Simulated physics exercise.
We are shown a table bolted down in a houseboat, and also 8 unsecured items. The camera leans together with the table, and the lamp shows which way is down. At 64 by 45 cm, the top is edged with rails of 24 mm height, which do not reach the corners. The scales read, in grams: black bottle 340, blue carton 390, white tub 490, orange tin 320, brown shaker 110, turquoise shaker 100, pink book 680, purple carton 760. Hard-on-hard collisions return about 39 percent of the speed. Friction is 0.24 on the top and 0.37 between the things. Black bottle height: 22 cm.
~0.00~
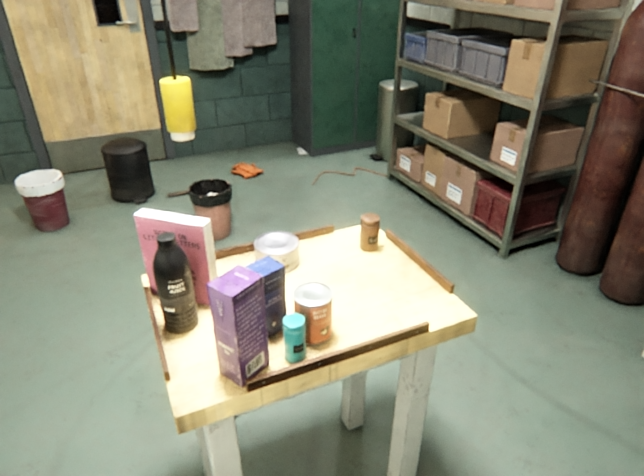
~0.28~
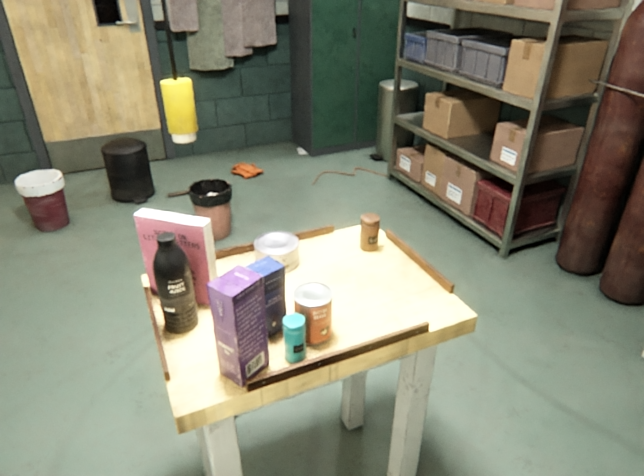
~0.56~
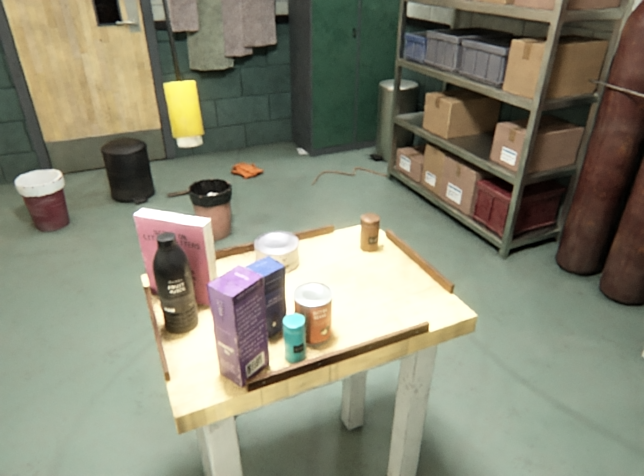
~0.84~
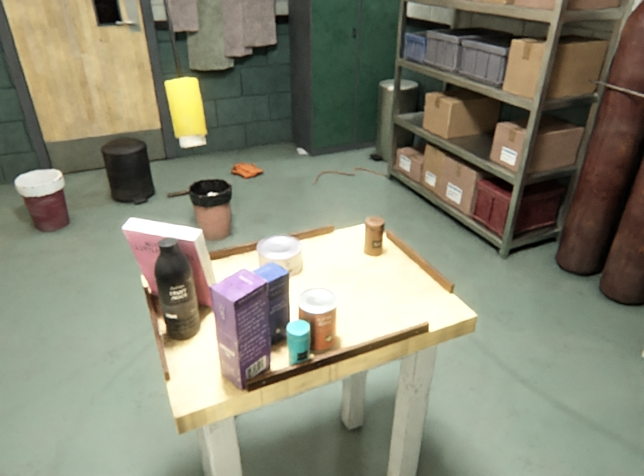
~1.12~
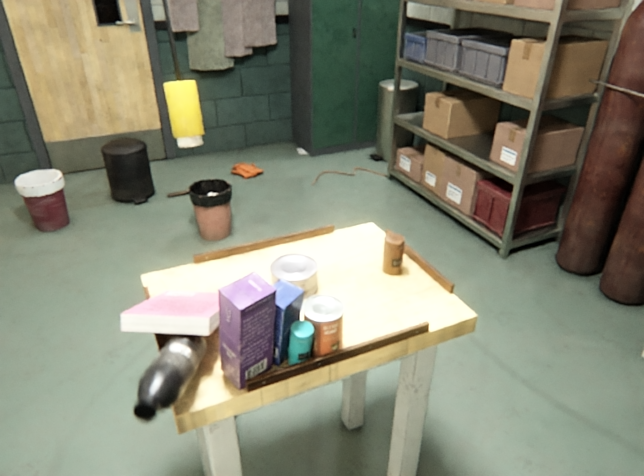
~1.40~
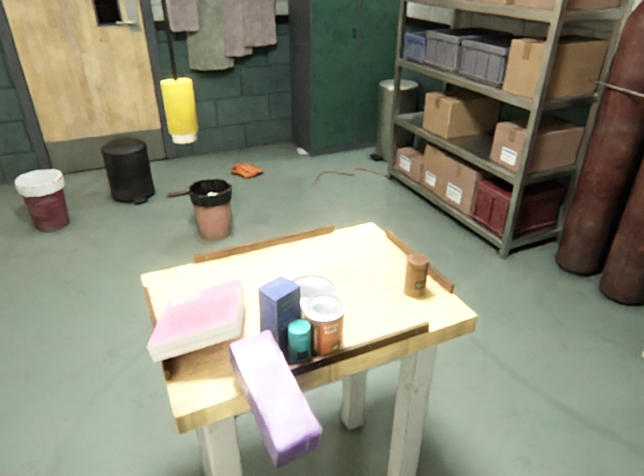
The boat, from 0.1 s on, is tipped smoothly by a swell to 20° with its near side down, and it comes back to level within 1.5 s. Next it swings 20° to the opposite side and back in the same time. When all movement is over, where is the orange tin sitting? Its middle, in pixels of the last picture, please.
I would say it sits at (284, 270).
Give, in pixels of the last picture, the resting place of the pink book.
It ends up near (196, 284).
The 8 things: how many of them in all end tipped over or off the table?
Count: 3.
By 1.60 s, boat level; orange tin 5 cm from its spot near (324, 327); pink book on its side; white tub 23 cm from its spot.
By 2.00 s, floor tilted 11°, far side down; orange tin 5 cm from its spot near (324, 327); pink book on its side; brown shaker 23 cm from its spot.
By 2.50 s, floor tilted 18°, far side down; orange tin 2 cm from its spot near (310, 308); pink book on its side; brown shaker 16 cm from its spot.
By 2.70 s, floor tilted 11°, far side down; orange tin 10 cm from its spot near (295, 286); pink book on its side; turquoise shaker 13 cm from its spot.
When it is over (3.6 s), off the table, black bottle and purple carton; lying over on the table, pink book; not toppled but over 5 cm from the start, blue carton, orange tin and turquoise shaker; the other 2 within 5 cm of the start. End places, in pixels of the last picture, orange tin near (284, 270).
